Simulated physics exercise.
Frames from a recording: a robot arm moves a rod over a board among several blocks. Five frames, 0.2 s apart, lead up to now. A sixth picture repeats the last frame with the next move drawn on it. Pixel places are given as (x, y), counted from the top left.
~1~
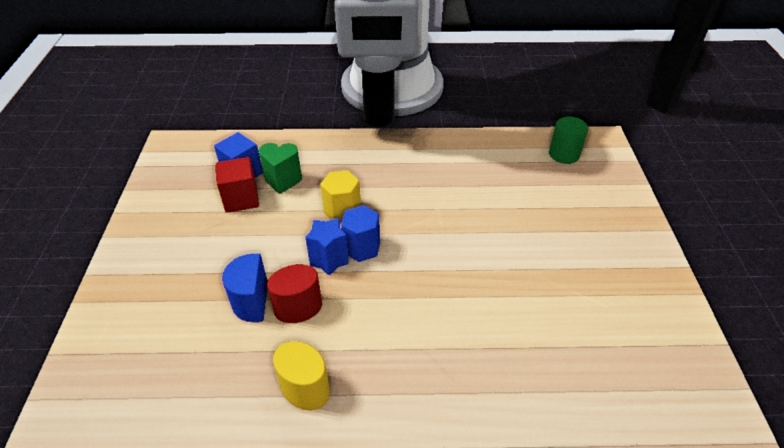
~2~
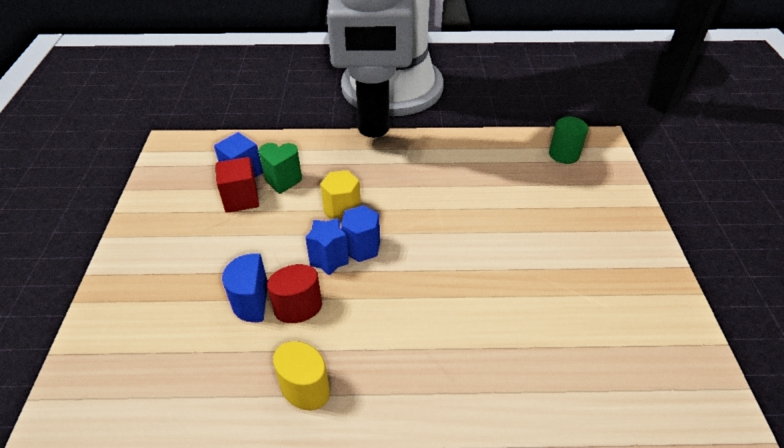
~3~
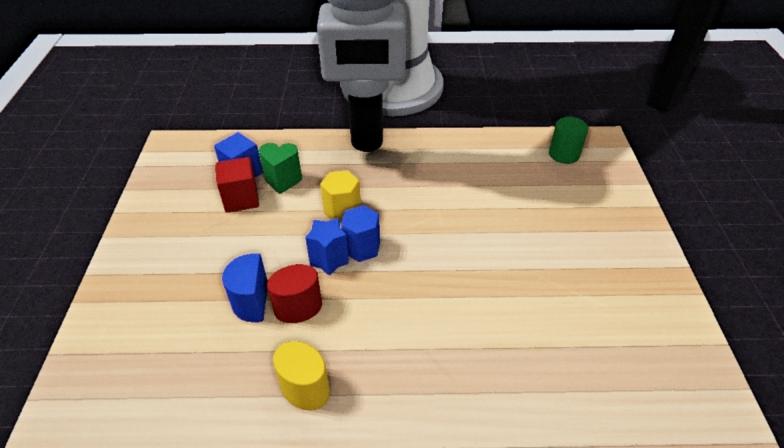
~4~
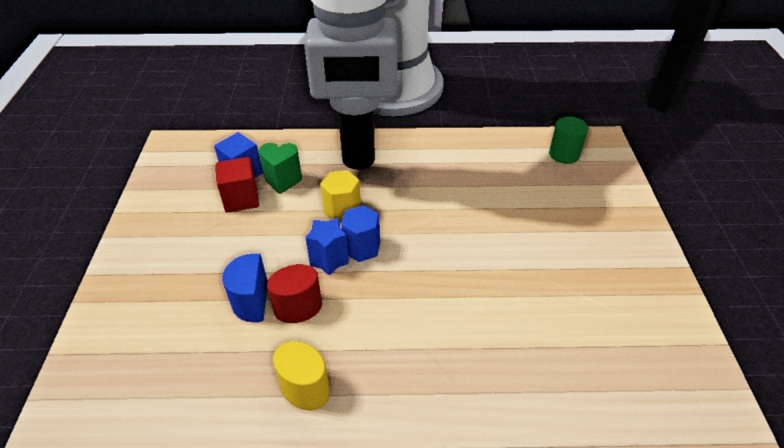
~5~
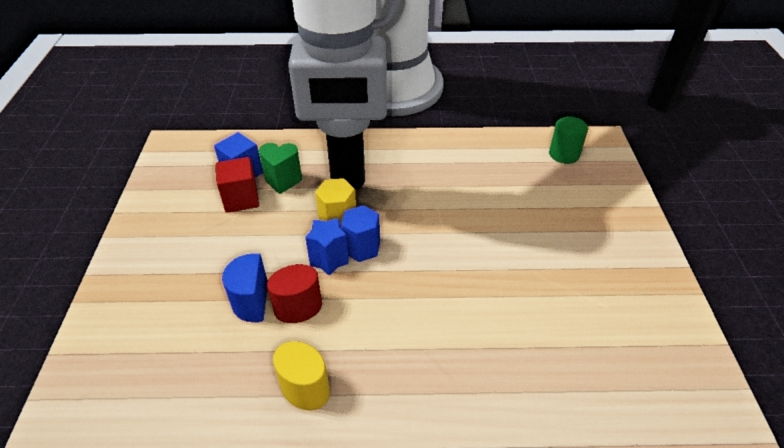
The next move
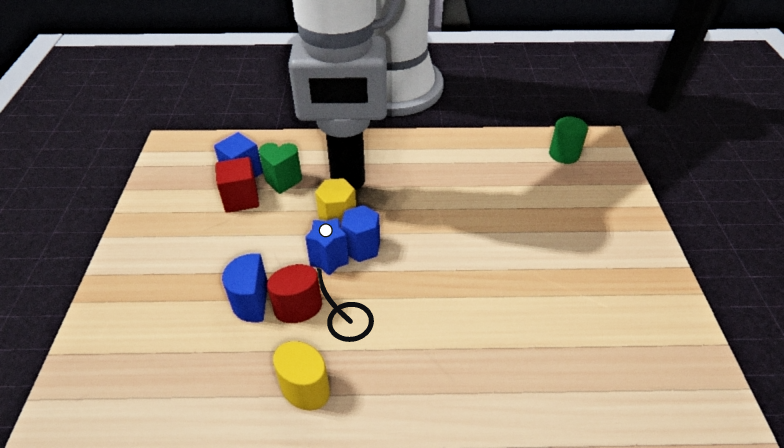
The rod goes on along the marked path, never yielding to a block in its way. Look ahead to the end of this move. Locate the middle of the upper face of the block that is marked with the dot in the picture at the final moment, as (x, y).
The point I'd pick in the picture is (363, 323).
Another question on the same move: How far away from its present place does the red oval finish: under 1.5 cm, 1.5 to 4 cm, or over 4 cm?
Travel: 1.5-4 cm.
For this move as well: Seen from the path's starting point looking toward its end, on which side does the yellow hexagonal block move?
Towards the right-hand side.
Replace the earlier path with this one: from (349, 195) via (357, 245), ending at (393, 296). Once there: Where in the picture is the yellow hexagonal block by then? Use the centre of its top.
Put as a pixel place, it's (316, 221).
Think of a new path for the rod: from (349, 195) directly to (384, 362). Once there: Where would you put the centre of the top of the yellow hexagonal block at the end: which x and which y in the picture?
At (317, 219).
The line goes from (349, 195) via (330, 233) and (320, 278), ending at (351, 321); the dot is on the blue star-shaped block.
The first path, step by step. One third of the way, rod (329, 219); blue star-shaped block (320, 251), turned 30° anticlockwise; yellow hexagonal block (305, 228), turned 30° clockwise.
Two thirds of the way, rod (318, 264); red oval (290, 296), turned 50° clockwise; blue star-shaped block (329, 276), turned 90° anticlockwise; yellow hexagonal block (275, 255), turned 85° clockwise.
At the end, rod (349, 308); red oval (290, 296), turned 50° clockwise; blue star-shaped block (363, 323), turned 95° anticlockwise; yellow hexagonal block (275, 255), turned 85° clockwise; blue hexagonal block unmoved.
